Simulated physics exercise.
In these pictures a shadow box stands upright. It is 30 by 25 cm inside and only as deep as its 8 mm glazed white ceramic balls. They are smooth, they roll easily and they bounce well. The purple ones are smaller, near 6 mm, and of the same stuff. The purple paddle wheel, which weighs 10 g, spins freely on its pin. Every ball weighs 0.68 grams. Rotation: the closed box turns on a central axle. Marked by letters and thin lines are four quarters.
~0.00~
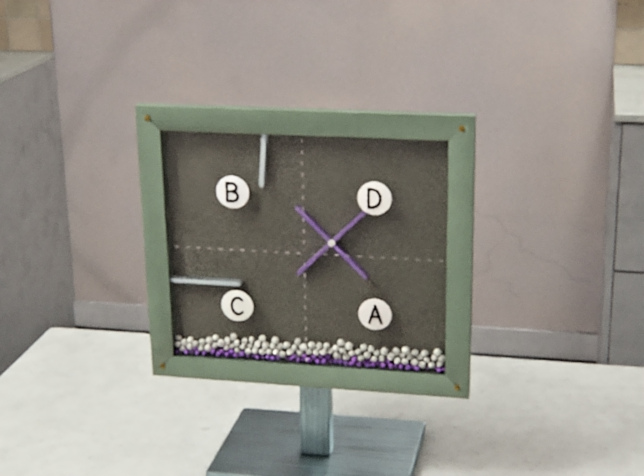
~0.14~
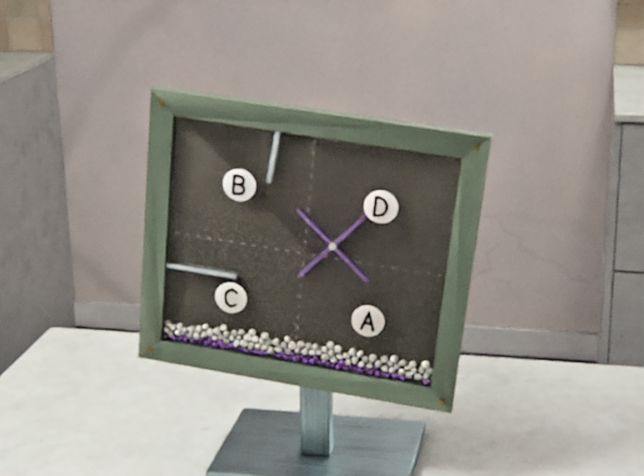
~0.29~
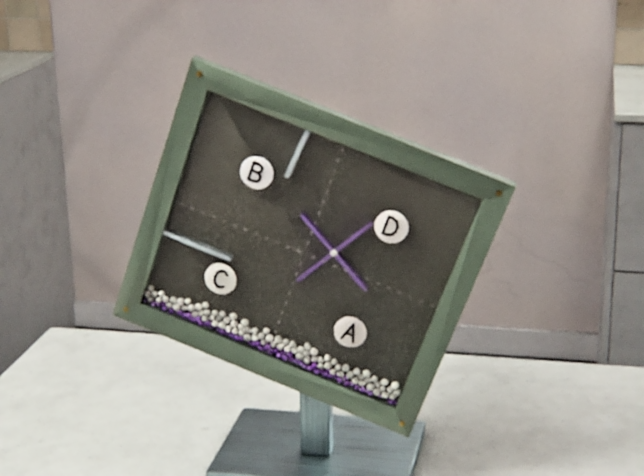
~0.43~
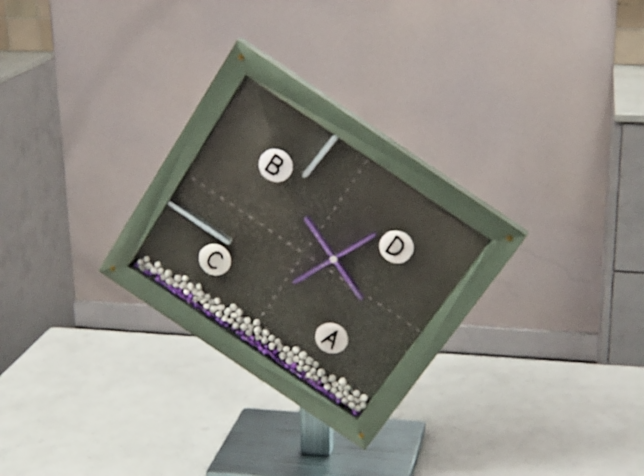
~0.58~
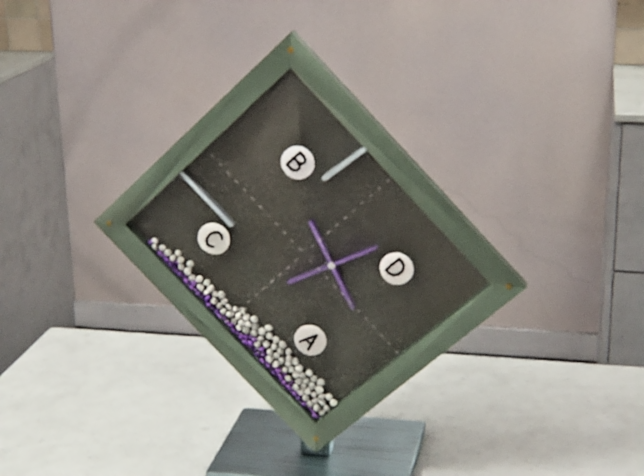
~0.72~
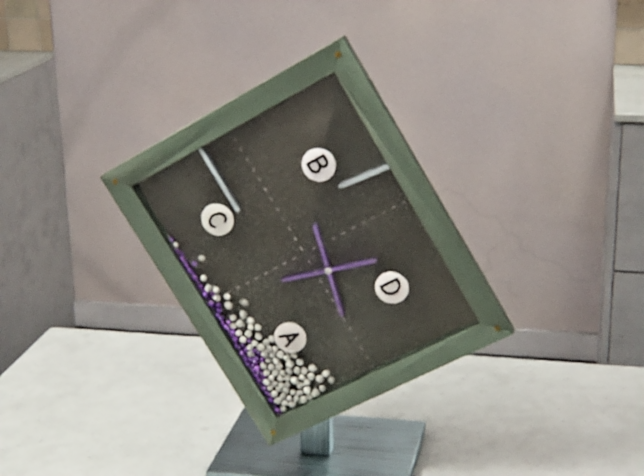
Green-framed box of white and purple balls turning clockwise on its stand, the balls sliding and bunching into the lowering corner.
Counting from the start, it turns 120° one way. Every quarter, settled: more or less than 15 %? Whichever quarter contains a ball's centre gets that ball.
A more; B less; C less; D more.
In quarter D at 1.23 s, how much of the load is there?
Some 20 per cent.
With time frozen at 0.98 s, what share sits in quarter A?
Close to 95 per cent of the load.
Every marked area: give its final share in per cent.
Quarter A: 30; quarter B: 0; quarter C: 0; quarter D: 70.
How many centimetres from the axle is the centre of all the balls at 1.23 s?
About 9 cm left and 10 cm below.
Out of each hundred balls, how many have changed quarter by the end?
About 70 %.
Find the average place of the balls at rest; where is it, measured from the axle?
About 3 cm left and 13 cm below.
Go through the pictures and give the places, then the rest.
Level; about 140 balls; balls centred (307, 354); top one (341, 343); purple paddle wheel (332, 242); A (375, 314), B (233, 192), C (237, 306), D (375, 198), in the first picture.
Turned 6° clockwise; balls centred (296, 352); top one (168, 323), in the second picture.
Turned 20° clockwise; balls centred (271, 345); top one (151, 288); wall ends (230, 258), (288, 175), in the third picture.
Turned 33° clockwise; balls centred (255, 337); top one (147, 259); purple paddle wheel (334, 258), in the fourth picture.
Turned 47° clockwise; balls centred (251, 337); top one (155, 241), in the fifth picture.
Turned 60° clockwise; balls centred (256, 348); top one (172, 240); purple paddle wheel (329, 270); A (290, 338), B (319, 165), C (217, 220), D (392, 288), in the sixth picture.
After 0.98 s, it stands 84° clockwise; the balls' middle is 7 cm left of and 12 cm below the centre; A 95 %, D 5 %.
After 1.23 s, it stands 107° clockwise; the balls' middle is 9 cm left of and 10 cm below the centre; A 80 %, D 20 %.
After 1.44 s, it stands 120° clockwise; the balls' middle is 7 cm left of and 11 cm below the centre; A 55 %, D 45 %.
At rest by 3.0 s, it stands 120° clockwise; A 30 %, B 0 %, C 0 %, D 70 %.
